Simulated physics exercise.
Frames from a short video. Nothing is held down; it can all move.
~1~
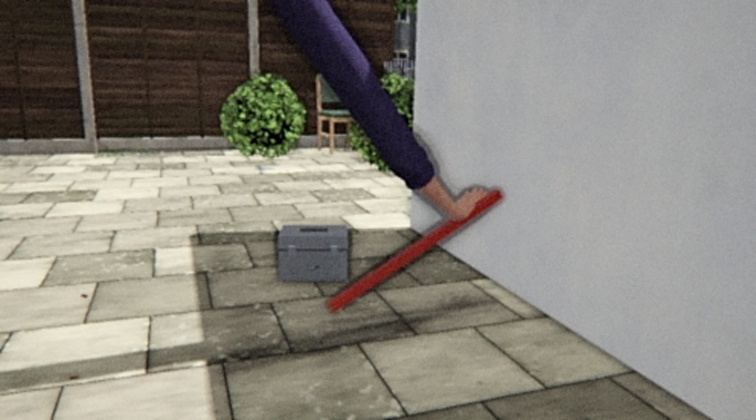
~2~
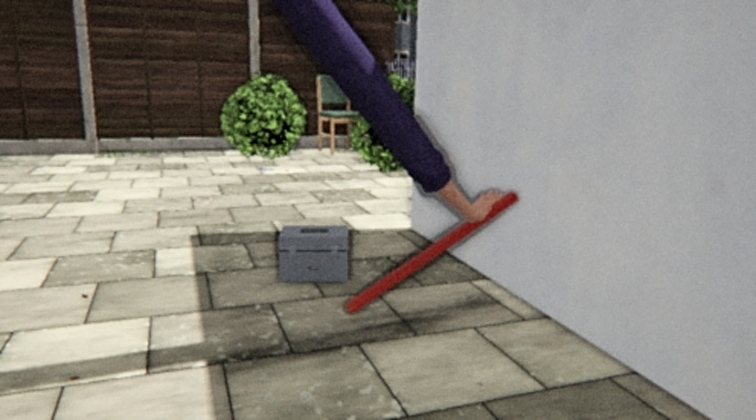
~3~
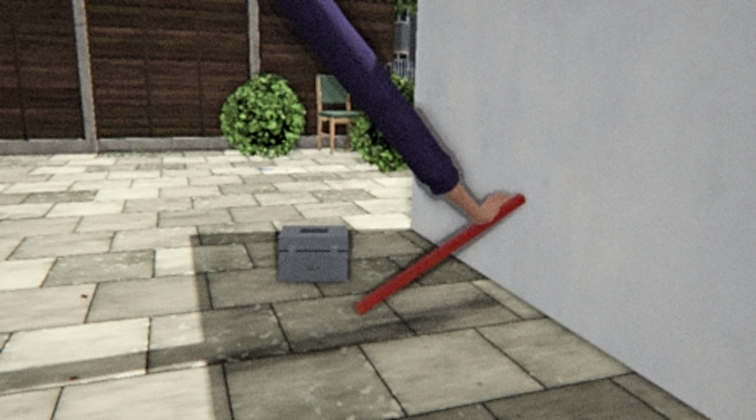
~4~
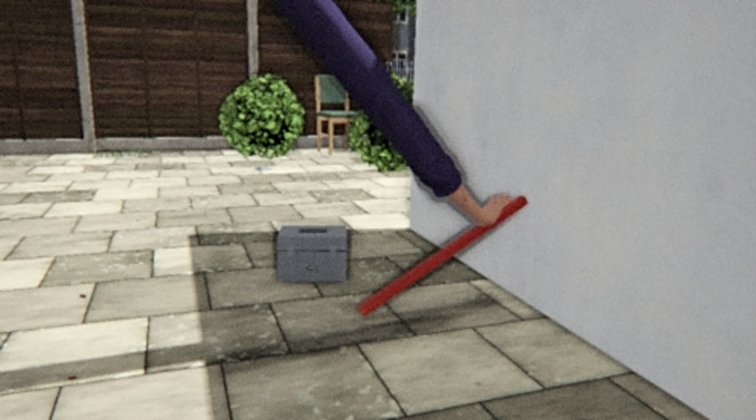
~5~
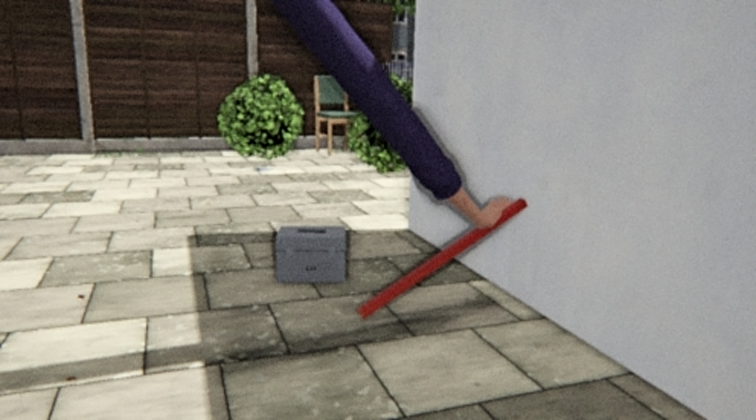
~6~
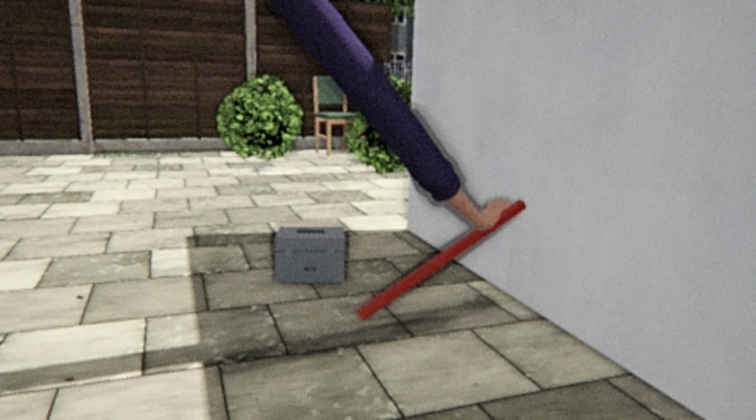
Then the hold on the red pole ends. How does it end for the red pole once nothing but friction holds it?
It glides down.
Then, 0.30 s later than the last frame, red pole leaning 10° more than when let go near (437, 273).
Then, 0.40 s later than the last frame, red pole leaning 24° more than when let go near (430, 297).
Then, 0.60 s later than the last frame, red pole leaning 30° more than when let go near (427, 307).
When it is over, moved from the start, red pole; grey toolbox as before. End places, in pixels of the last picture, red pole near (427, 307). The pole gives way.
